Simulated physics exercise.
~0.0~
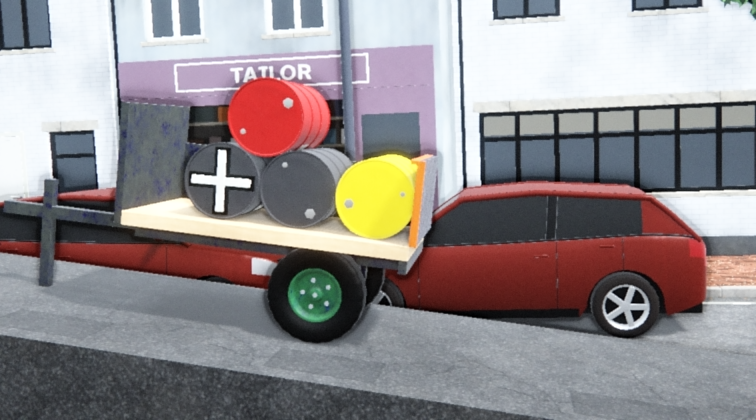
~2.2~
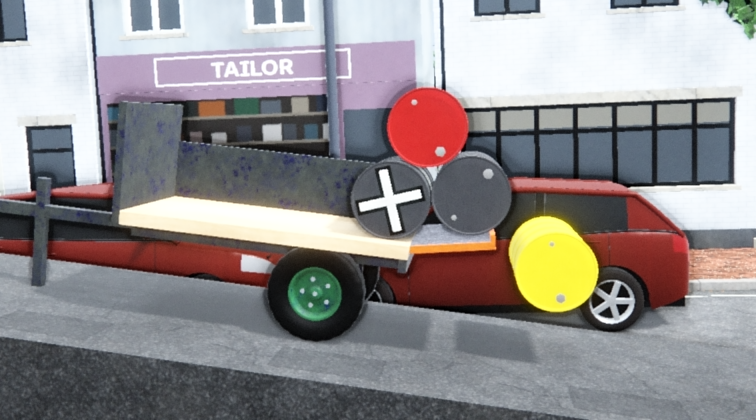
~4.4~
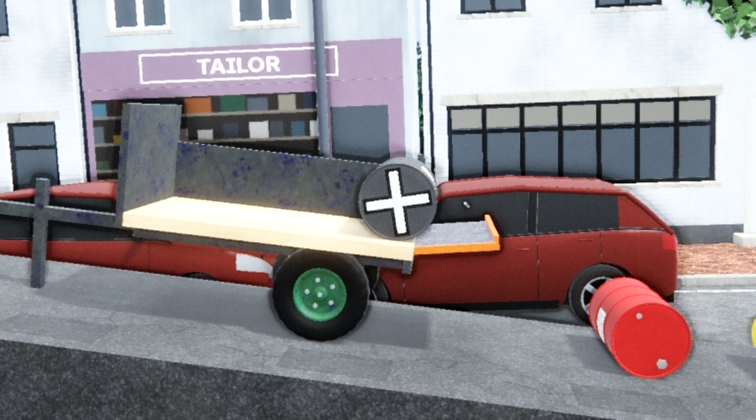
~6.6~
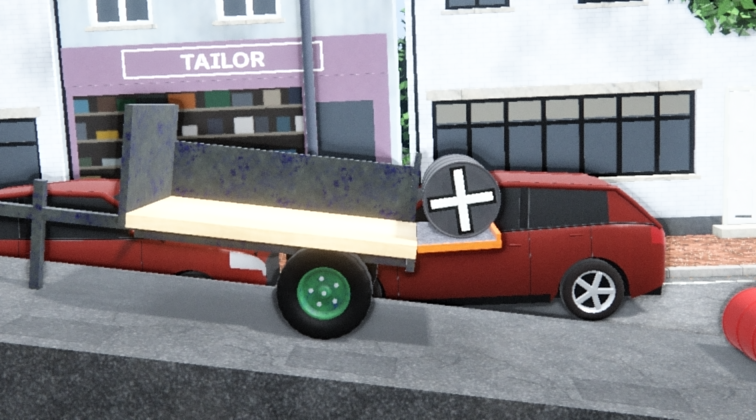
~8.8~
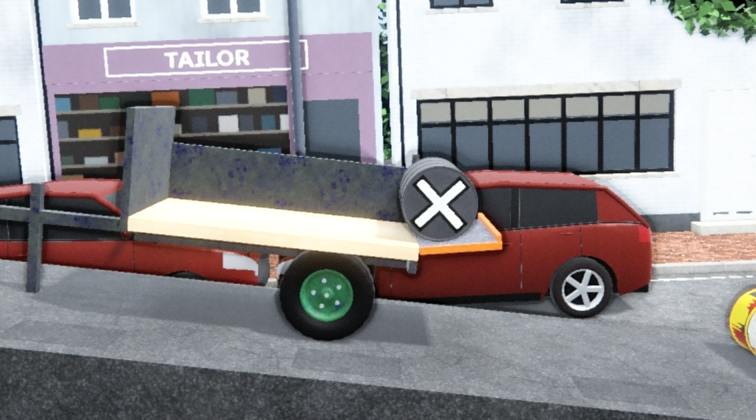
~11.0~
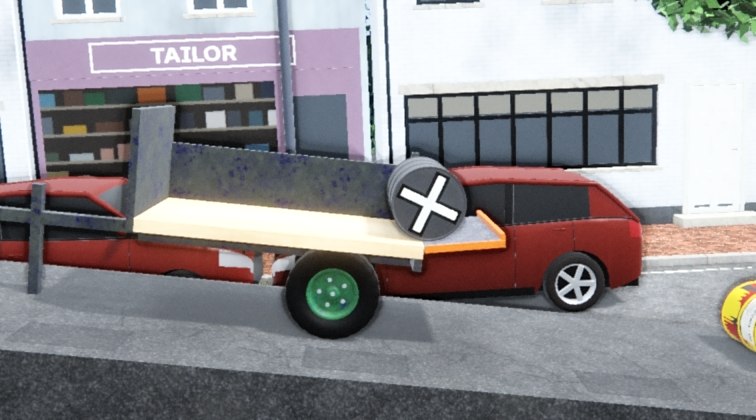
A tilted trailer carrying four drums let down its tailgate, and the yellow drum rolled off to the right, followed by the red one and a plain dark one, while the drum with a white cross rolled onto the gate, then back slightly, and stayed aboard.
